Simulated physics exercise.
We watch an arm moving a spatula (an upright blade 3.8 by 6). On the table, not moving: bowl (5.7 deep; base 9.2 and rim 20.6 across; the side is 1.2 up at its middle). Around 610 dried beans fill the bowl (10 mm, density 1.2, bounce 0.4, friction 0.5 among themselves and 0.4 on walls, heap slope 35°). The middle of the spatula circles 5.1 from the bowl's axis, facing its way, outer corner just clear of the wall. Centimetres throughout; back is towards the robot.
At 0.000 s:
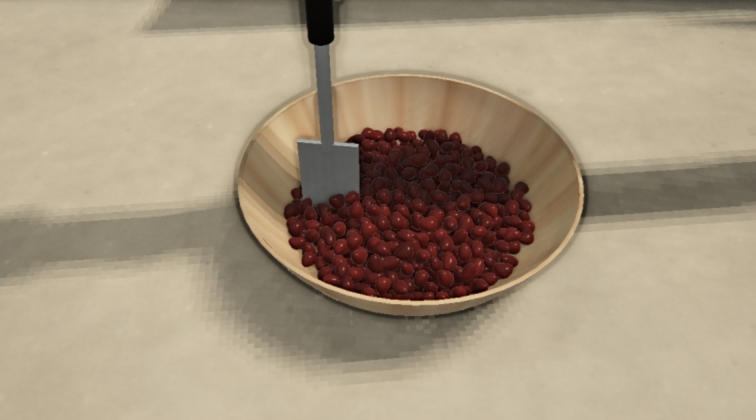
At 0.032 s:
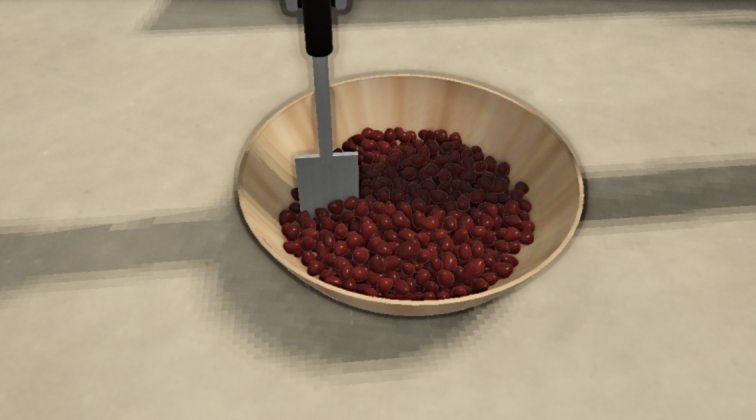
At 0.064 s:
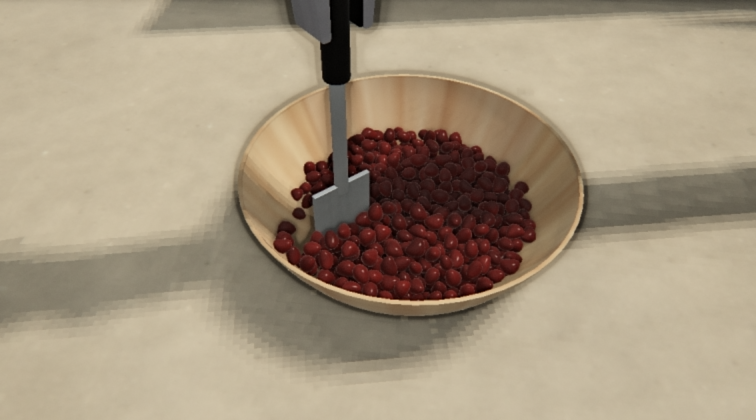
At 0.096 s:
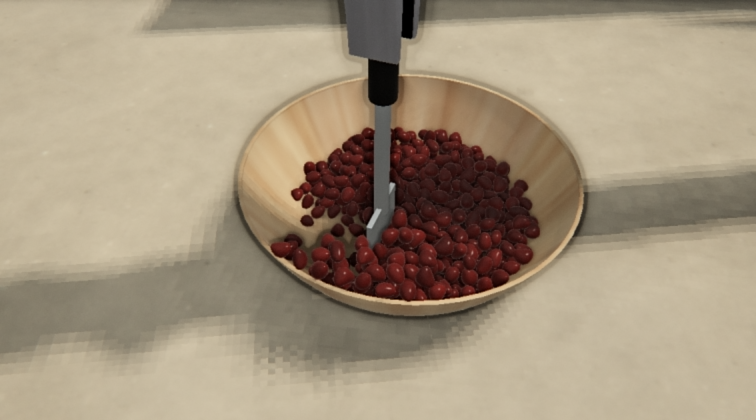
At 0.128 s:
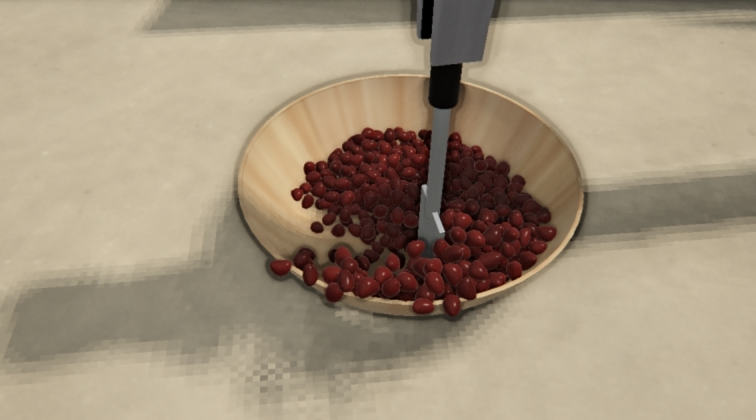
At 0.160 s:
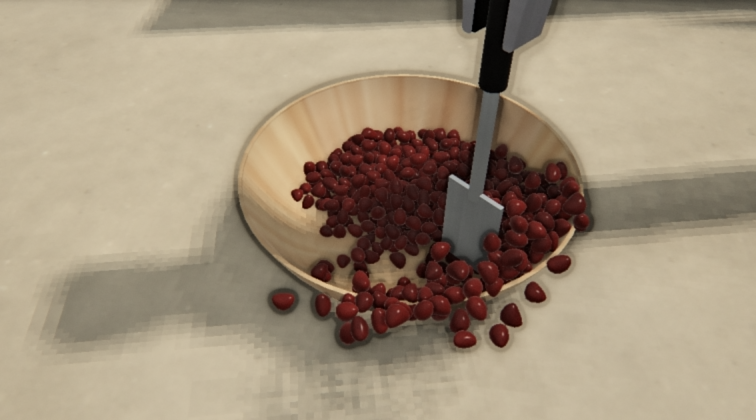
A pale, stone-like surface crossed by blurry grey shadows is seen from above at an angle, the view staying still. A light wooden bowl holds a heap of dark red beans, with a black-handled metal spatula upright at its left side. Held by a partly visible grey and black arm, the spatula sweeps along the near side to the right, turning and pushing beans over the front rim onto the surface.
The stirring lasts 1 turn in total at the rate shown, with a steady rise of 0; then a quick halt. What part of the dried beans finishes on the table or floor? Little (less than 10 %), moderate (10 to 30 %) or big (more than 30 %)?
On the table or floor the share is big, more than 30 %.
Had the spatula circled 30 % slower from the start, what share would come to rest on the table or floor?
In that case some 20 per cent.
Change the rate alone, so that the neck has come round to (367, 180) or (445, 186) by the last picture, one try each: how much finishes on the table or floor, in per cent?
About 10 and 25 per cent.
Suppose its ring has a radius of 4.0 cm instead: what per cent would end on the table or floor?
Then about 20 per cent.
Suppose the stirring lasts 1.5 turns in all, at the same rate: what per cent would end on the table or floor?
Then about 50 per cent.
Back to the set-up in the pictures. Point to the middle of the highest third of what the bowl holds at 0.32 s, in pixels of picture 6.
At about (358, 104).
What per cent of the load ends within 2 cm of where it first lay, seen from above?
Some 10 per cent.
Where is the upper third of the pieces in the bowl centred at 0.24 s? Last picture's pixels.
Near (484, 124).
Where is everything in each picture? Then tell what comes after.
The first frame shows spatula neck at (326, 123), 0° round; upper third of the load around (416, 199), from x 290 to 525, top at y 135; 611 in the bowl.
The second frame shows spatula neck at (325, 135), 13° round; upper third of the load around (408, 208), from x 285 to 525, top at y 135.
The third frame shows spatula neck at (341, 163), 44° round; upper third of the load around (404, 220), from x 280 to 530, top at y 135.
The fourth frame shows spatula neck at (382, 184), 77° round; upper third of the load around (414, 241), from x 280 to 535, top at y 135; 610 in the bowl, 1 in flight or on the tool.
The fifth frame shows spatula neck at (435, 187), 109° round; upper third of the load around (452, 239), from x 280 to 545, top at y 135; 597 in the bowl, 14 in flight or on the tool.
The sixth frame shows spatula neck at (479, 171), 141° round; upper third of the load around (499, 220), from x 285 to 580, top at y 130; 583 in the bowl, 28 in flight or on the tool.
After 0.24 s, 221° round, highest piece 13 above the table; 521 in the bowl, 13 on the table or floor, 77 in flight or on the tool.
After 0.32 s, 300° round, highest piece 11 above the table; 453 in the bowl, 54 on the table or floor, 104 in flight or on the tool.
After 0.56 s, 0° round, highest piece 5 above the table; 376 in the bowl, 234 on the table or floor, 1 in flight or on the tool.
After 1.26 s, 0° round, highest piece 5 above the table; 376 in the bowl, 235 on the table or floor.
At rest, 376 in the bowl, 235 on the table or floor. That is 38 % on the table or floor.
